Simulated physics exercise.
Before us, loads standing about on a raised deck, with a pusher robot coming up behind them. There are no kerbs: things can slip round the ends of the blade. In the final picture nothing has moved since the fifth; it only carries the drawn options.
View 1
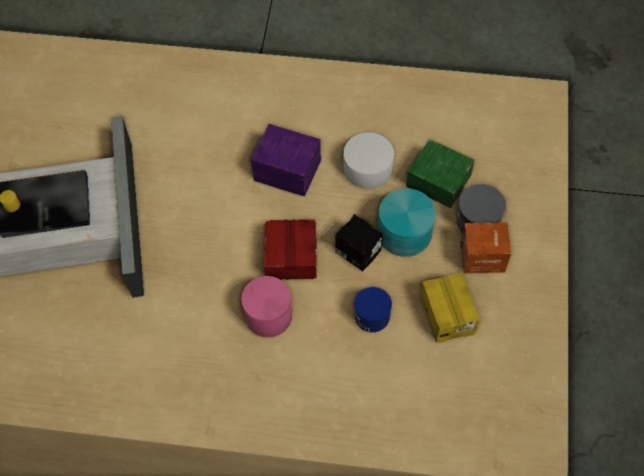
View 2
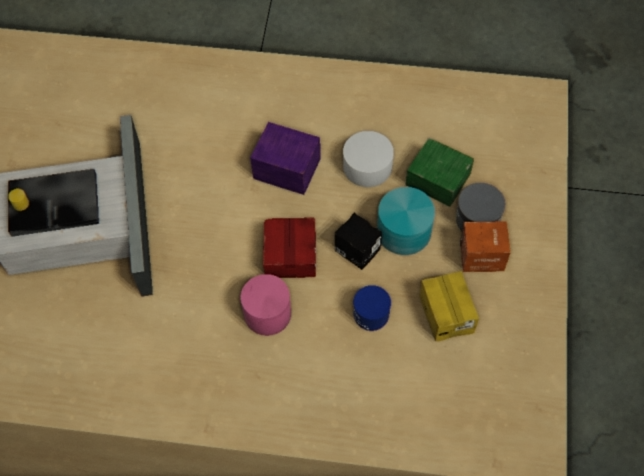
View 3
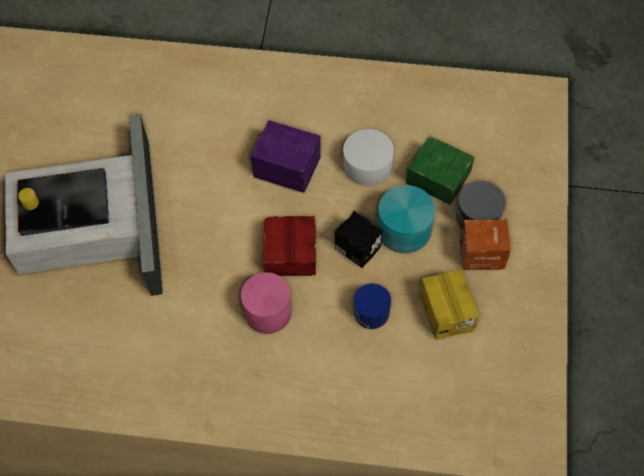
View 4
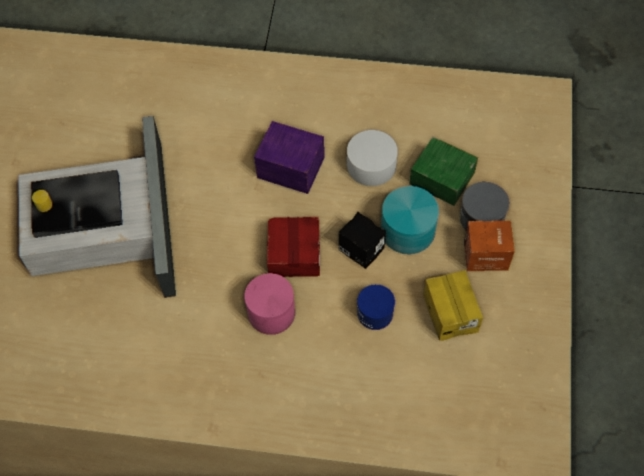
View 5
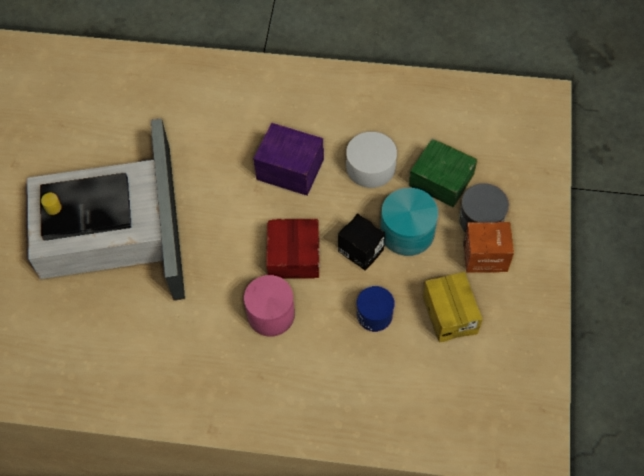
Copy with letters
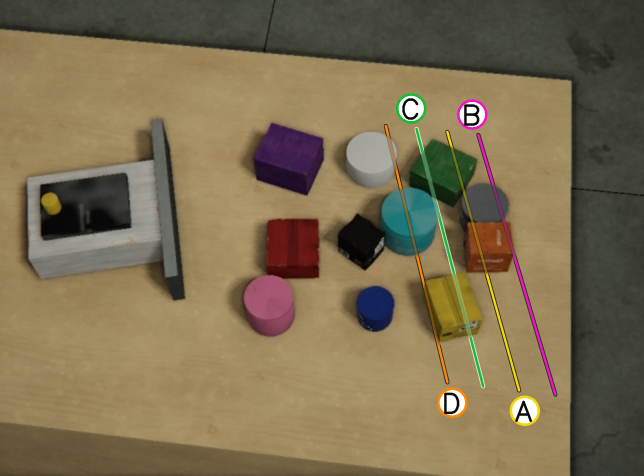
On a raised wooden deck, a pusher robot with a wide flat blade crept slowly to the right toward a cluster of colourful boxes and canisters, which stayed where they were, untouched.
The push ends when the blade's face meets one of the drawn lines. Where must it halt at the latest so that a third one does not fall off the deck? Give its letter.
As far as mark A.
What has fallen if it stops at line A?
The orange box goes over.
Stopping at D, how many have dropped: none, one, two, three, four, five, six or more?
The count is none.
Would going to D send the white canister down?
No.
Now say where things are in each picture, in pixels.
Yellow parcel (449, 308); grey pail (480, 212); white canister (368, 161), in the first frame.
Robot (60, 200); black parcel (358, 241), in the second frame.
Robot (70, 199); blue pail (372, 307), in the third frame.
Robot (83, 201); orange box (489, 247), in the fourth frame.
Robot (92, 204); red parcel (293, 249); turquoise canister (408, 222); yellow parcel (451, 307), in the fifth frame.
On the copy, A at (481, 252); B at (514, 255); C at (448, 248); D at (415, 245).
On A. First, robot (204, 216); pink canister (310, 323); purple crate (306, 156).
Then, robot (318, 227); orange box (505, 249); grey pail (502, 214).
Finally, robot (409, 237); orange box over the edge; yellow parcel (561, 317); one fallen.
By contrast, B drops four; C is within the limit but short; D is within the limit but short.
